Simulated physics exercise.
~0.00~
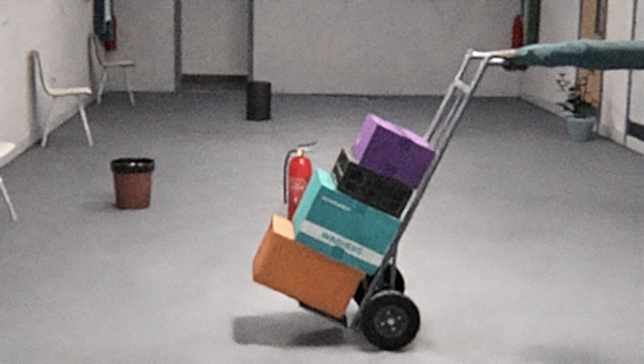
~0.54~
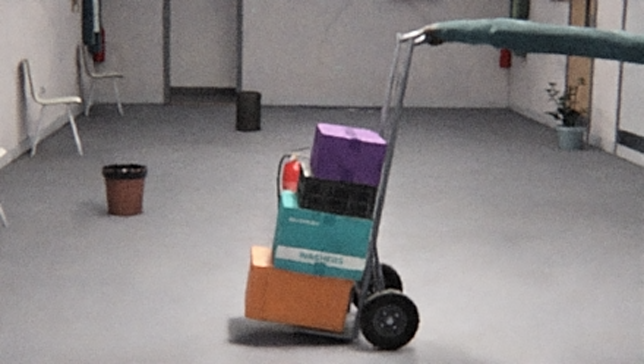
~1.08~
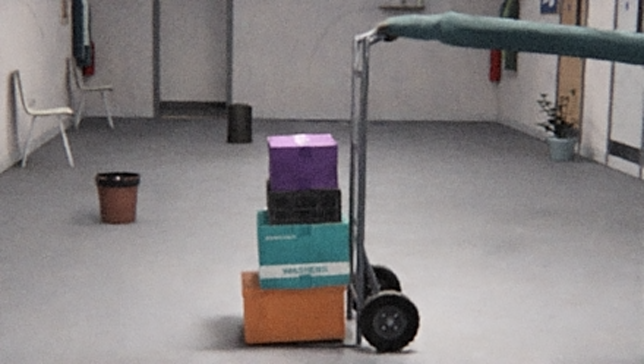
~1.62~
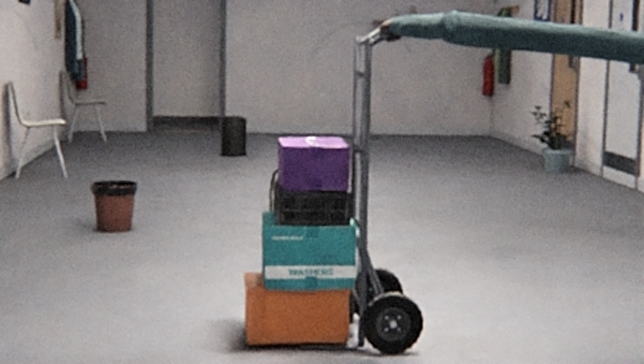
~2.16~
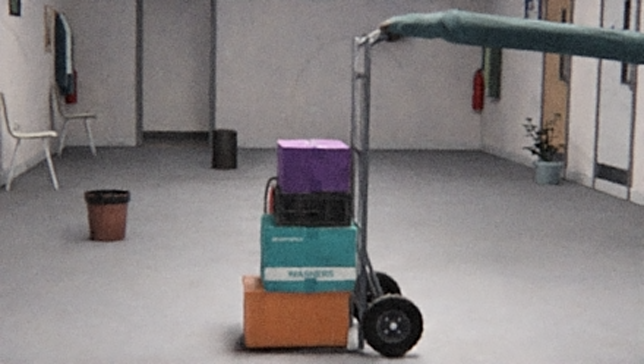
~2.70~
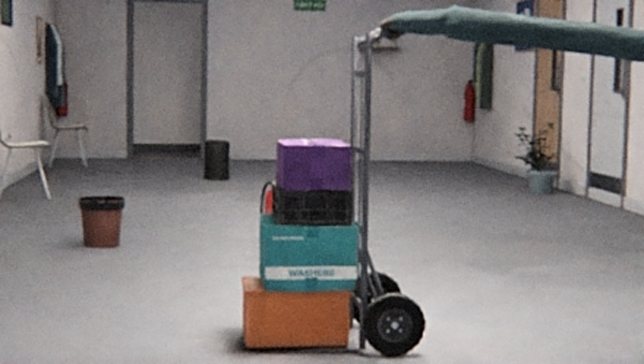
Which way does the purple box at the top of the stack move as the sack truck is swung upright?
The purple box moves to the left as the truck comes upright.
